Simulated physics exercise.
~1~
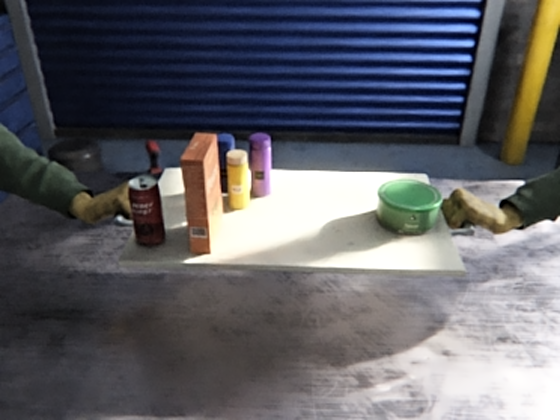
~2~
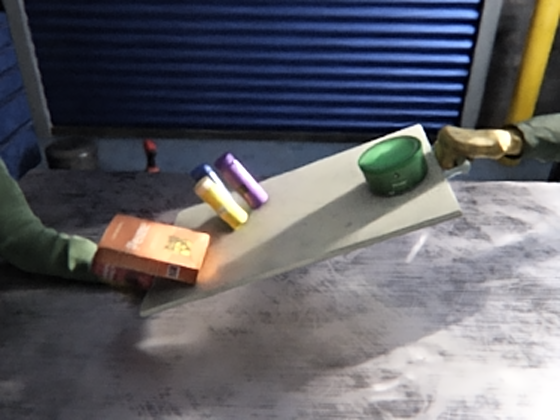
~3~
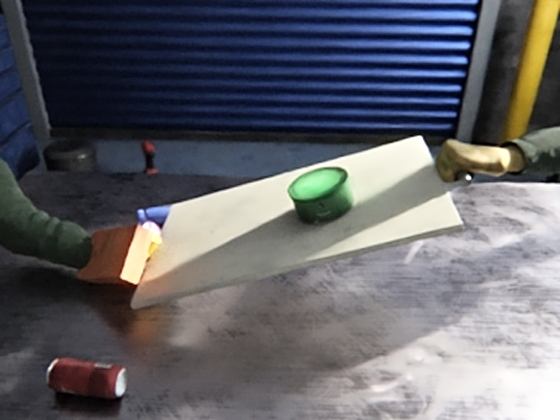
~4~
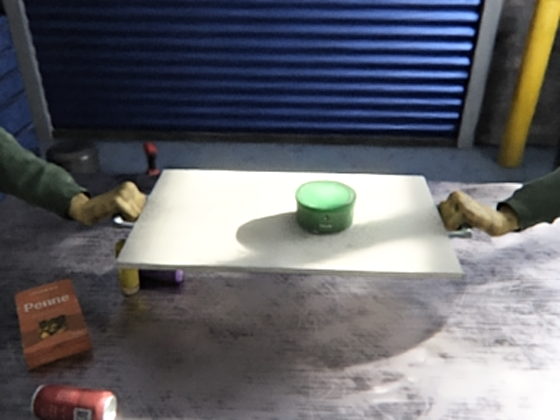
Two gloved hands hold a flat, rimless white tray above a rough grey surface, seen from the front and slightly above, with a blue roller shutter and a yellow pole behind. A red can, an orange packet and blue, yellow and purple shakers stand toward the left, while a green tub sits at the right. The left edge dips steeply, and the packet, shakers and can topple and slide off that side. The green tub slides leftward but stays upright. The tray is levelled again, leaving only the tub aboard, near the middle, with fallen items lying below at left.
